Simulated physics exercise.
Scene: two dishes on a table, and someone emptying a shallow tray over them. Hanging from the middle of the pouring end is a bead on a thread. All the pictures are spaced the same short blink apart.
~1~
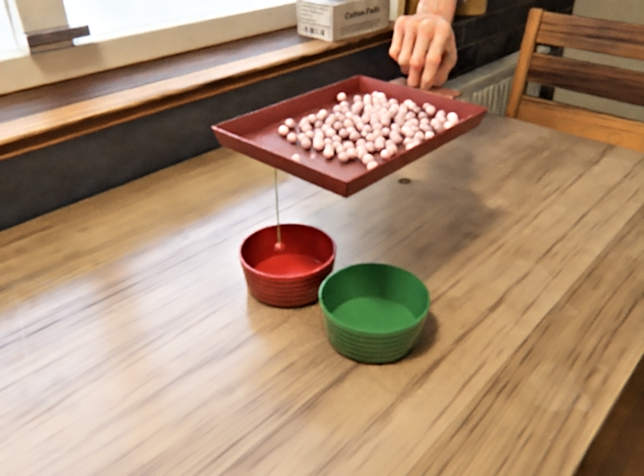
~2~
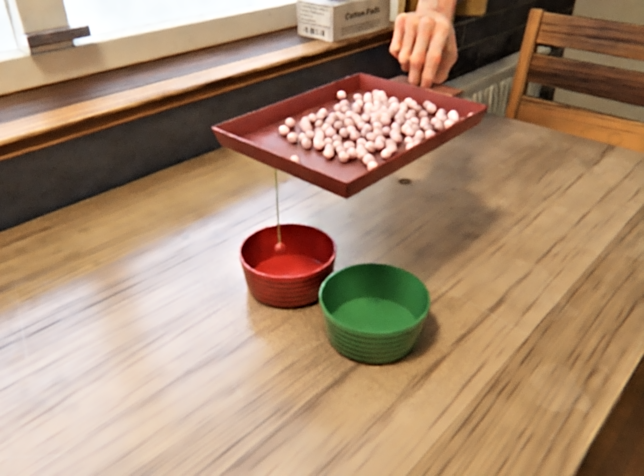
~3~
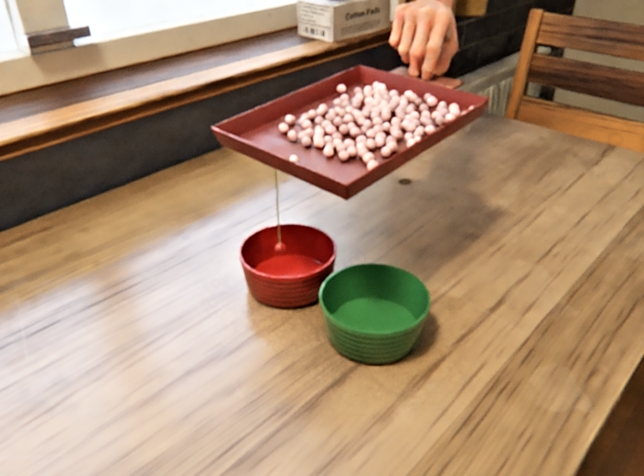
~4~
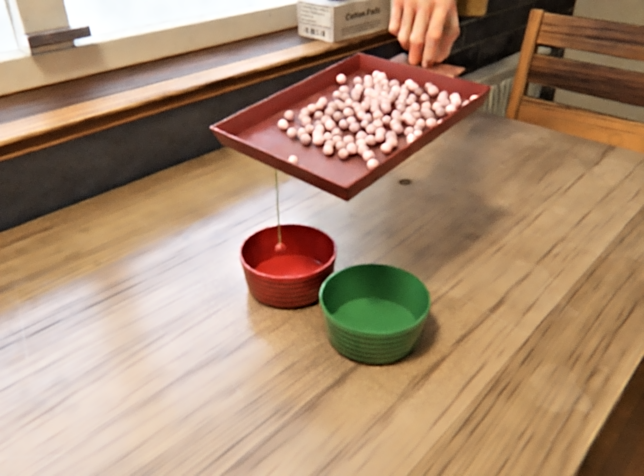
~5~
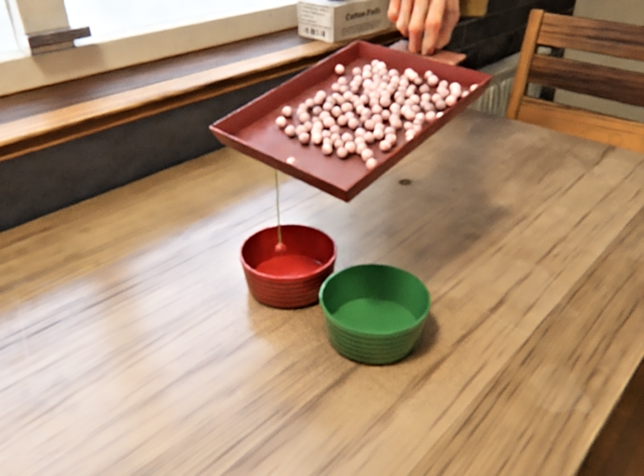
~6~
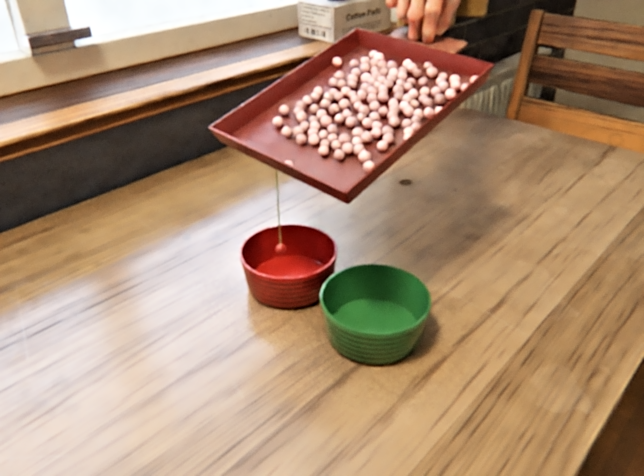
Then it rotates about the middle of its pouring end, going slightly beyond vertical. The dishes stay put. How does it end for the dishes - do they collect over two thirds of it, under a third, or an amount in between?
They collect under a third of it.
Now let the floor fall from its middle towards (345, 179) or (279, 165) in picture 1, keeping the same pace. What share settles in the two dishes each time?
In order, some 70 % and some 0 %.
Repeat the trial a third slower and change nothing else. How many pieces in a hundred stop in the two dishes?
Close to 10 per cent.
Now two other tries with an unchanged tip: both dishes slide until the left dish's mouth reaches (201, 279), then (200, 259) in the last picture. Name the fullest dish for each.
In turn: Right; the right-hand dish.
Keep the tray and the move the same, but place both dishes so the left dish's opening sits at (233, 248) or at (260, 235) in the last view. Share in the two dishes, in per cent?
80 %, then 10 %.
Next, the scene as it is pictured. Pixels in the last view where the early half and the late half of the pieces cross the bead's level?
It passes near (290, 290) first and then near (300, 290).
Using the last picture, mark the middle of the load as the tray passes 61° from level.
Near (312, 159).
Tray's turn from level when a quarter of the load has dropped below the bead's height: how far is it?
Somewhere near 80 degrees, I'd say.
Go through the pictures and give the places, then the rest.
In the first picture, corners of the pouring end at (219, 127) and (347, 178), level; middle of the load at (375, 123), sugar pearls; left dish at (253, 283); right dish at (338, 337); bead on its thread at (280, 248).
In the second picture, corners of the pouring end at (219, 127) and (347, 178), level; middle of the load at (375, 122).
In the third picture, corners of the pouring end at (219, 127) and (347, 180), tipped barely, lowest at the right corner; middle of the load at (375, 117).
In the fourth picture, corners of the pouring end at (218, 126) and (346, 182), tipped a little, lowest at the right corner; middle of the load at (375, 110).
In the fifth picture, corners of the pouring end at (217, 126) and (346, 184), tipped a little, lowest at the right corner; middle of the load at (374, 103).
In the sixth picture, corners of the pouring end at (216, 126) and (345, 187), tipped clearly, lowest at the right corner; middle of the load at (372, 99), nearly all on the move; left dish at (254, 285); right dish at (339, 338).
Soon, tray tipped steeply; nearly all on the tray; a stray few in the right dish; a stray few outside both; a small part in the air.
A while on, tray tipped past a quarter turn; a stray few on the tray; a small part in the right dish; most outside both; a small part in the air.
Towards the end, tray tipped past a quarter turn; a small part in the right dish; nearly all outside both.
Finally, tray tipped past a quarter turn; a small part in the right dish; none in the left dish; nearly all outside both.
